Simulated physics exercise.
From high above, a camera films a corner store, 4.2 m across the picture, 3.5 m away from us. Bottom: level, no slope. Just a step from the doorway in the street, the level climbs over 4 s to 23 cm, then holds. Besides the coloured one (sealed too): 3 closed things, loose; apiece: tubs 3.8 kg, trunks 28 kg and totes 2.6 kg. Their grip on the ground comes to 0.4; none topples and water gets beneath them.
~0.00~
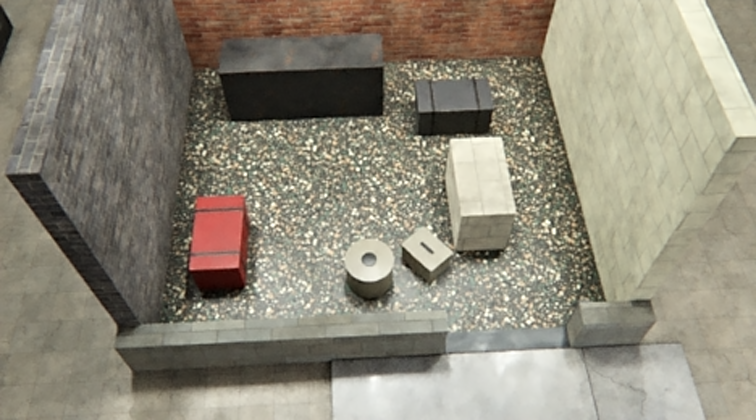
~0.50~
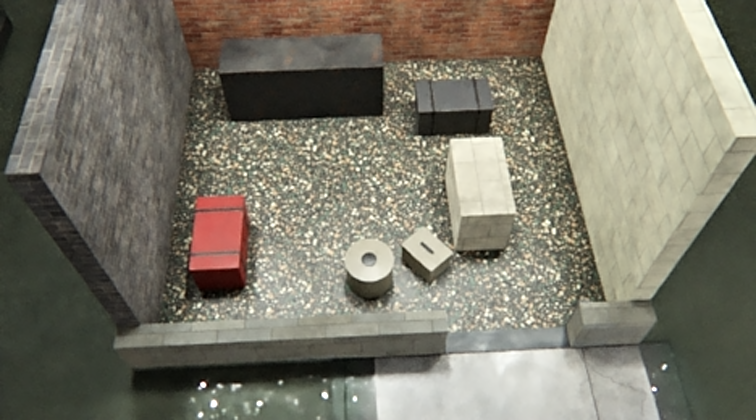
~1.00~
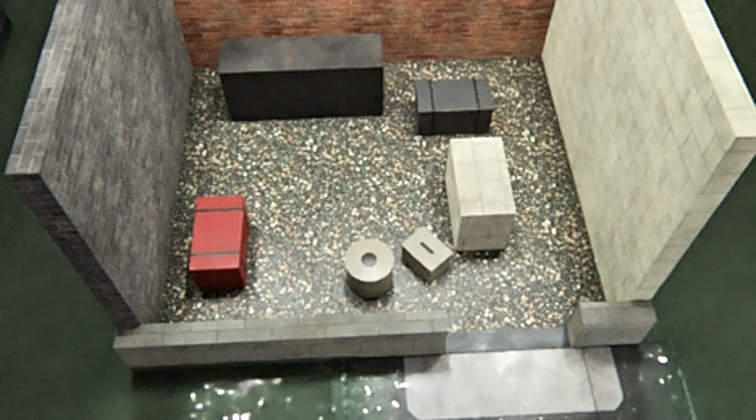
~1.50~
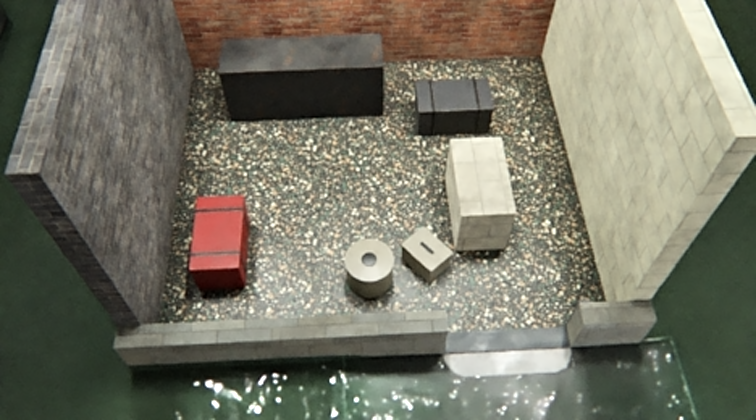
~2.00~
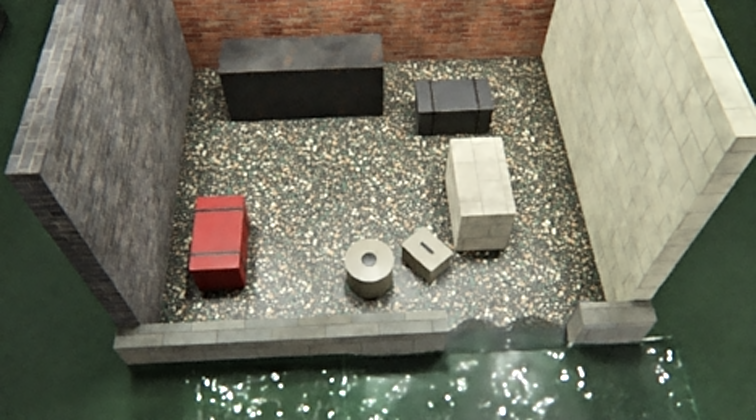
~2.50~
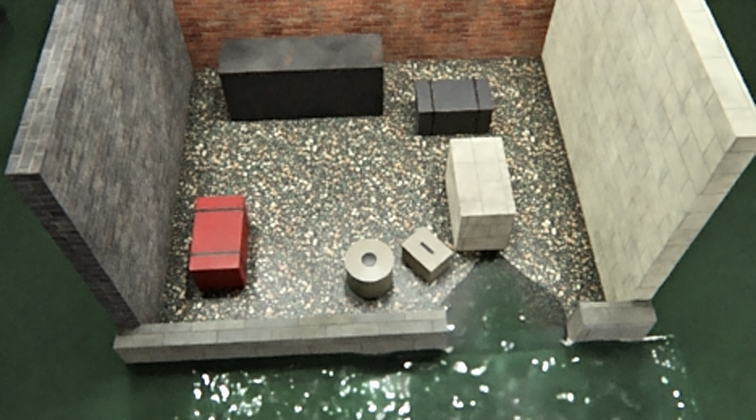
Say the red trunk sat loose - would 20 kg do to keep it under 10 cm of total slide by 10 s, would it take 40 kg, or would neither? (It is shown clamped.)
I reckon only the heavier ballast is ample.
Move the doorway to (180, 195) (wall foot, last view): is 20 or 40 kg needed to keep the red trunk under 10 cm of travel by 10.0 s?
Short version: Neither mass is sufficient.
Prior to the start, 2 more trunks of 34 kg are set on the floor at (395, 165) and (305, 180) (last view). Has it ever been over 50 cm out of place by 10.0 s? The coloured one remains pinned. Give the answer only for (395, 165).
Its shift comes out smaller than that.
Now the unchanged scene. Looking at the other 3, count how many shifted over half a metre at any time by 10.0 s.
The count comes to 2.
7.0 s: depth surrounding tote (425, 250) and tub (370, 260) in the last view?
I'd estimate 3 cm for the first and 3 cm for the second.
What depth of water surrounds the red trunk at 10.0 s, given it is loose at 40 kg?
9 cm, roughly.
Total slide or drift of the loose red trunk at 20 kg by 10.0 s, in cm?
Total path: Roughly 60 cm.
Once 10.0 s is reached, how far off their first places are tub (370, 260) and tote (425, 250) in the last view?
They sit 80 cm and 300 cm away, in the order given.
After 3.5 s the red trunk would be 0 cm from its start with 20 kg and 0 cm from its start with 40 kg; 0 cm of water round it then.
After 4.5 s the red trunk would be 0 cm from its start with 20 kg and 0 cm from its start with 40 kg; 0 cm of water round it then.
After 7.0 s the red trunk would be 0 cm from its start with 20 kg and 0 cm from its start with 40 kg; 3 cm of water round it then.
After 10.0 s the red trunk would be 48 cm from its start with 20 kg and 0 cm from its start with 40 kg; 9 cm of water round it then.
